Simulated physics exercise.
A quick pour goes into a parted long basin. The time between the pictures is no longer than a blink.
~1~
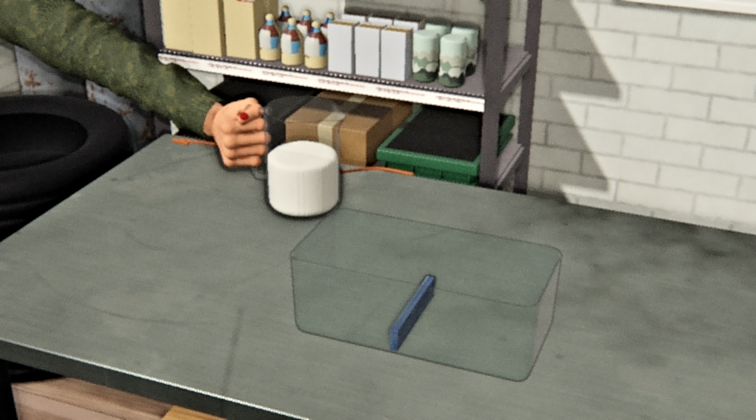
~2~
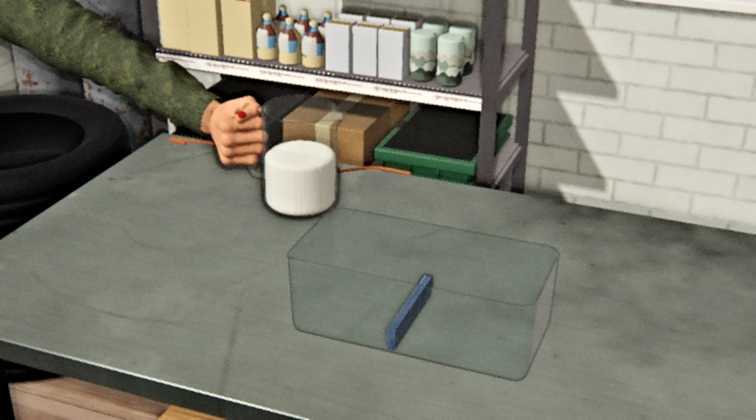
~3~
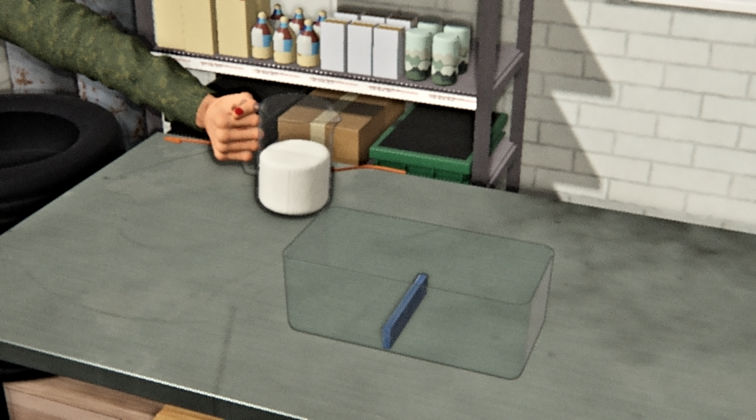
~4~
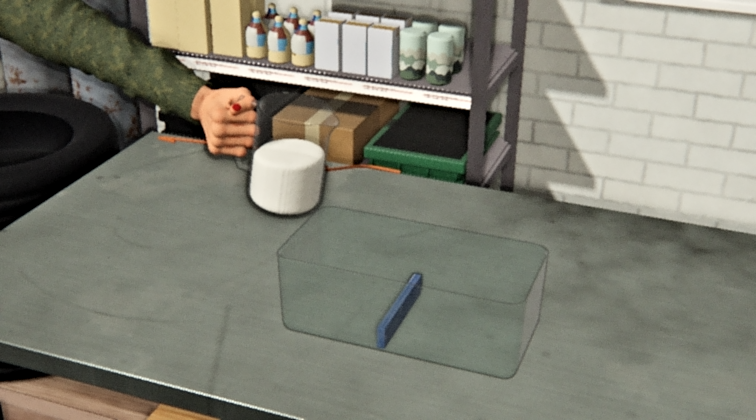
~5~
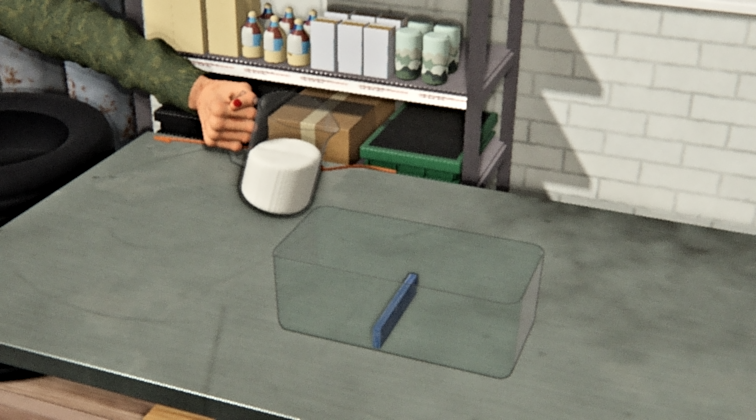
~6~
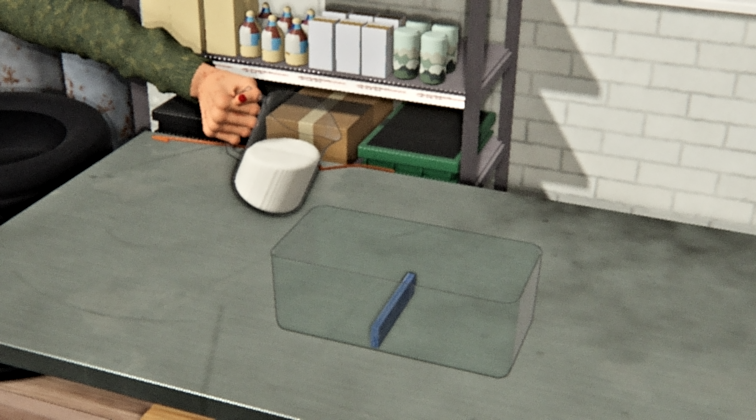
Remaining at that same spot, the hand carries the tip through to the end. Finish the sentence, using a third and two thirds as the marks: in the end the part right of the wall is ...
Less than a third of the whole.
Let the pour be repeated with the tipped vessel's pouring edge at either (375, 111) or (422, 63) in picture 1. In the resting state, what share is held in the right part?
90 % and 85 %.
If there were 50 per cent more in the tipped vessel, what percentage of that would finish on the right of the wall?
Roughly 30 in a hundred.
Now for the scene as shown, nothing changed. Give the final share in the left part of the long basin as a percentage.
90 in a hundred.
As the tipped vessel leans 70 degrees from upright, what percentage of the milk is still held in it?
100 per cent or so.
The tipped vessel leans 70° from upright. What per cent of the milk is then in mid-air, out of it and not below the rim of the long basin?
Share: Approx. 0 %.
A moment on, the tilt is 70° and 98 per cent is still to pour, 0 is left of the wall and 0 right of it.
Next, the tilt is 92° and 56 per cent is still to pour, 26 is left of the wall and 0 right of it.
Then the tilt is 95° and 19 per cent is still to pour, 69 is left of the wall and 5 right of it.
Later the tilt is 95° and 5 per cent is still to pour, 84 is left of the wall and 8 right of it.
Finally, 89 per cent lies left of the wall, 9 right of it and 1 outside.
